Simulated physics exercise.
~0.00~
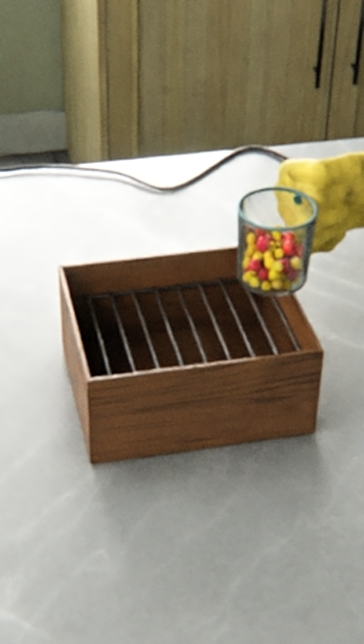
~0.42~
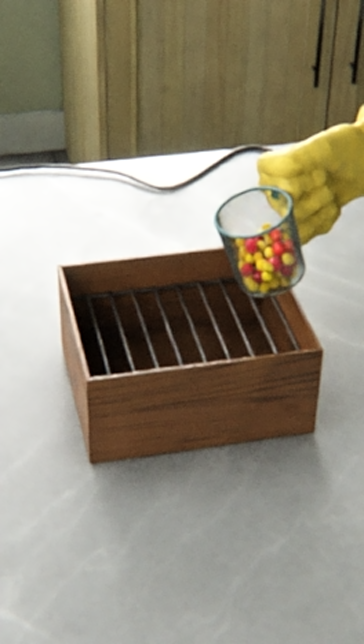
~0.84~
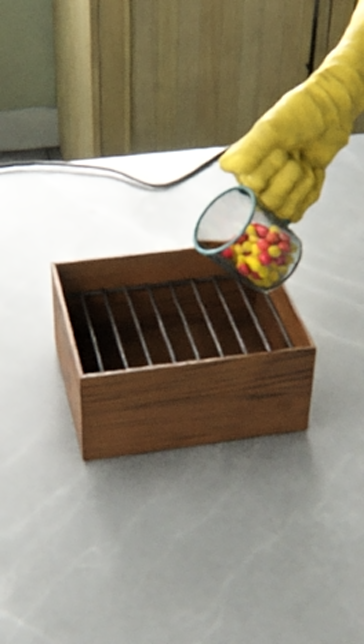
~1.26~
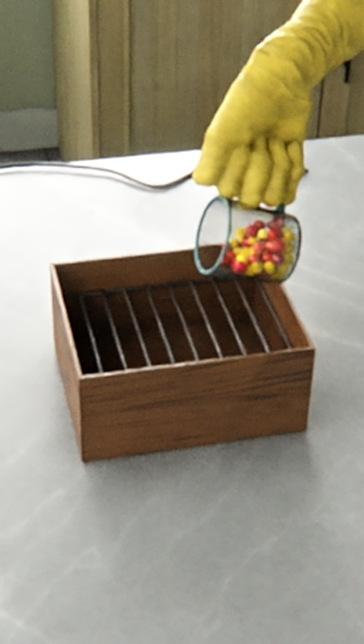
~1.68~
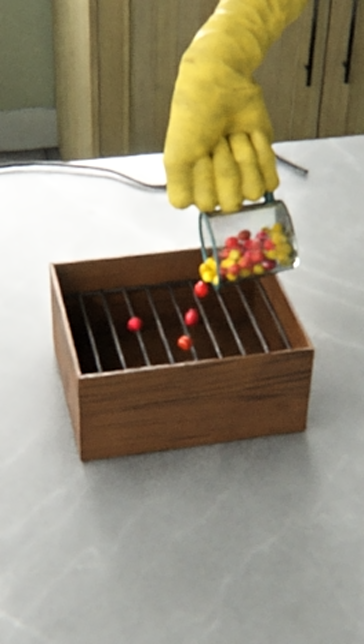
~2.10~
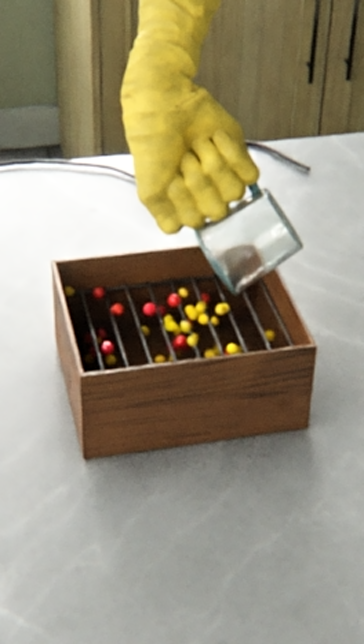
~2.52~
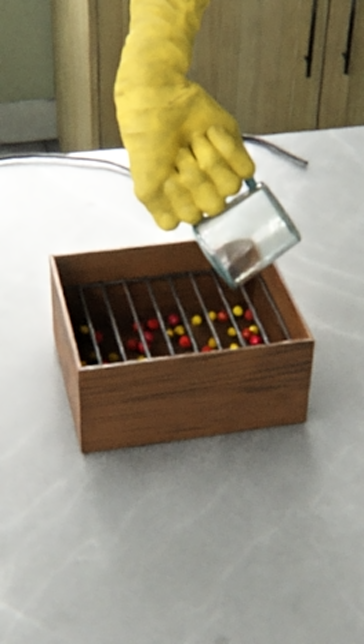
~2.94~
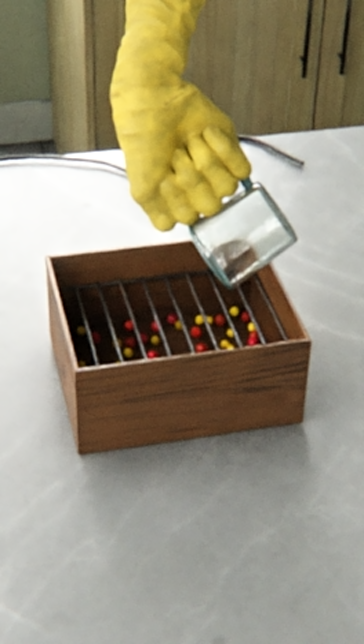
A glass cup of red and yellow pieces, held by a yellow-gloved hand, moved left over a wooden box and tipped until the pieces tumbled onto the wire rack, and they all dropped through the gaps, leaving the cup empty above.
